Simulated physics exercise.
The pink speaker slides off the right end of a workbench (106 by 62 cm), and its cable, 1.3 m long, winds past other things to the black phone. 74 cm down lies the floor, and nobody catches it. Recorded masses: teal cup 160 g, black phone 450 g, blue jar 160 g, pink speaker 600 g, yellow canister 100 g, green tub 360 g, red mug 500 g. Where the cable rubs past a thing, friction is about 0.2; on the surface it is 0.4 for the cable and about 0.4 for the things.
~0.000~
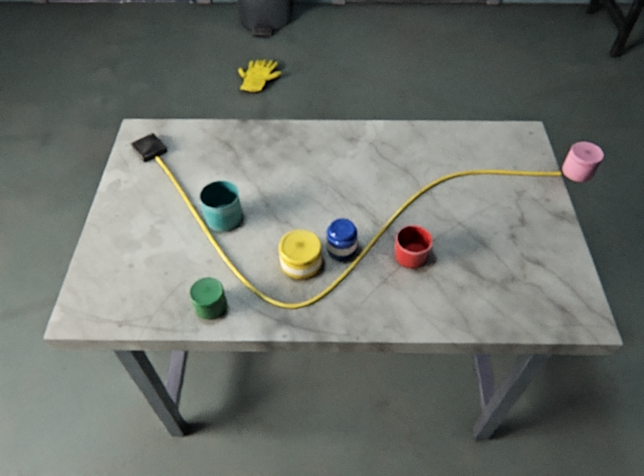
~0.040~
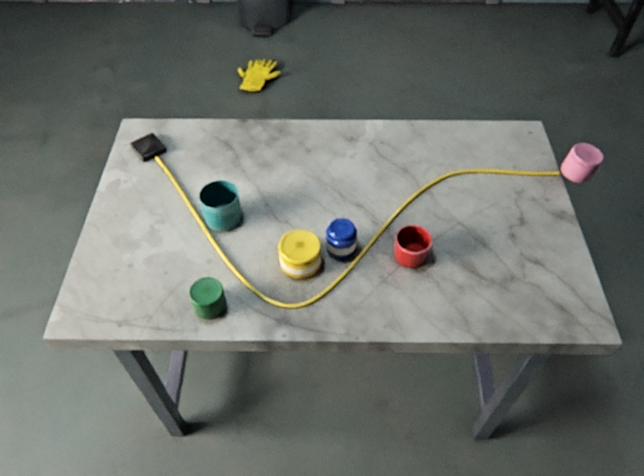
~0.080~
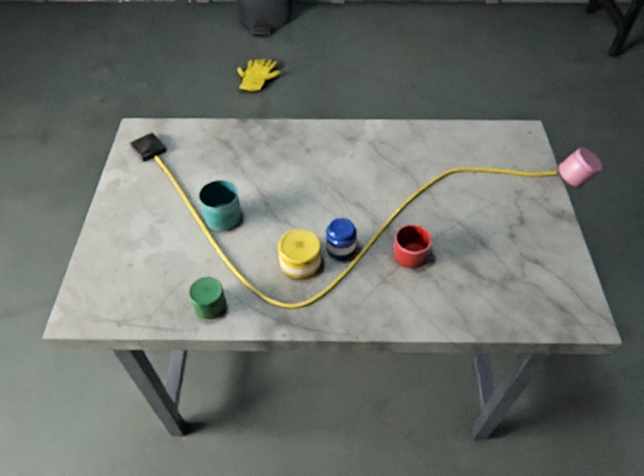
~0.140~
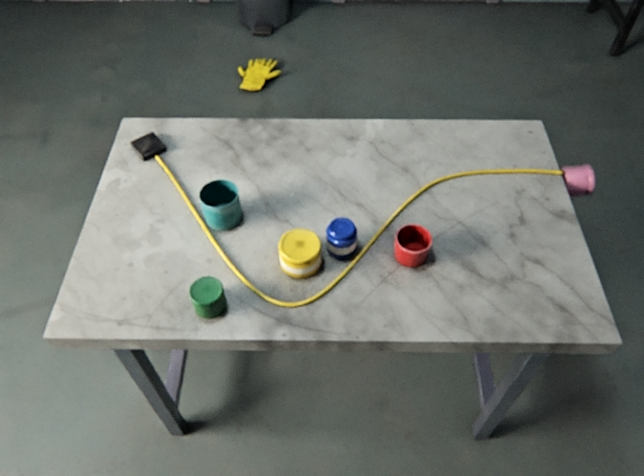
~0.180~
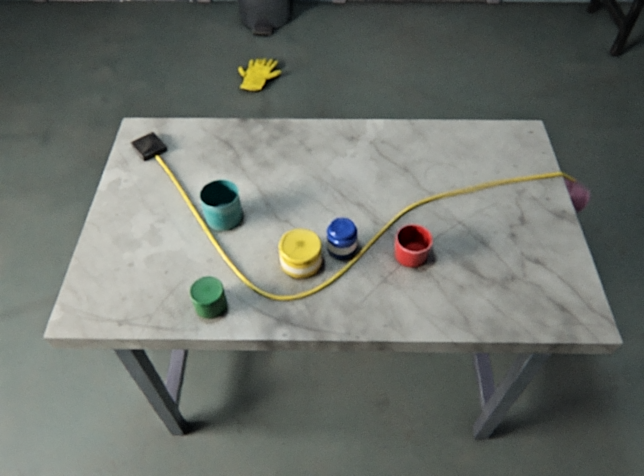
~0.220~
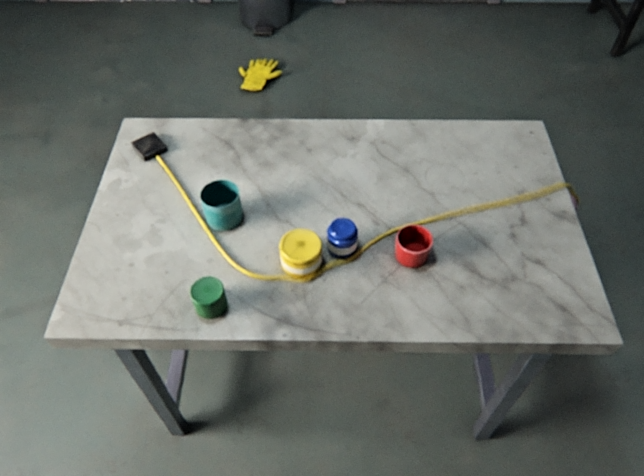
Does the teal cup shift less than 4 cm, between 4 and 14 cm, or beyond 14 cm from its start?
Distance covered: Long.
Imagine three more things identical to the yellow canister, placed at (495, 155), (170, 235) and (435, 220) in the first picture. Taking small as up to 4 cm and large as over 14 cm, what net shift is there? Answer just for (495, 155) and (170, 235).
Result, in order: Minor / minor.
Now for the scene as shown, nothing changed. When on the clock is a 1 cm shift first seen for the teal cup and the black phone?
Approx. times - teal cup: 0.30 s, black phone: 0.32 s.
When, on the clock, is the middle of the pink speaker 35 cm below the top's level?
That is: 0.44 s.
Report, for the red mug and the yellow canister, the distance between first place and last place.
Net shift - red mug 0 cm, yellow canister 30 cm.
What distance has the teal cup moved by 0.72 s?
Shift of the teal cup - 20 cm.
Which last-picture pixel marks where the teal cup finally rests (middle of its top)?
You'll find it ending up somewhere near (286, 134).
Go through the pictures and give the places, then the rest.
In the first picture, shows, teal cup (219, 194); cable runs through (504, 172) (410, 202) (341, 279) (237, 273) (183, 194).
In the second picture, shows, pink speaker (587, 153); cable runs through (503, 172) (340, 278) (183, 194).
In the third picture, shows, pink speaker (580, 168); cable runs through (500, 171) (340, 278) (182, 194).
In the fourth picture, shows, pink speaker (576, 182); cable runs through (506, 171) (341, 277) (183, 193).
In the fifth picture, shows, pink speaker (569, 196); cable runs through (528, 178) (345, 270) (183, 193).
In the sixth picture, shows, teal cup (219, 193); cable runs through (563, 184) (461, 212) (242, 270) (184, 193).
At 0.5 s, the cable's tail end at (168, 167); teal cup 12 cm off its start, yellow canister 24 cm off its start, blue jar 13 cm off its start.
At 0.7 s, the cable's tail end at (202, 164); teal cup 22 cm off its start, yellow canister 31 cm off its start, blue jar 22 cm off its start.
At 1.0 s, the cable's tail end at (222, 168); teal cup 22 cm off its start at (283, 134), yellow canister 31 cm off its start at (334, 138), blue jar 22 cm off its start at (354, 151).
At 1.2 s, the cable's tail end at (240, 170); teal cup 22 cm off its start, yellow canister 31 cm off its start, blue jar 22 cm off its start.
At 2.4 s, the cable's tail end at (274, 174); teal cup 22 cm off its start at (286, 134), yellow canister 31 cm off its start at (334, 138), black phone 28 cm off its start at (257, 169), blue jar 22 cm off its start at (354, 151).
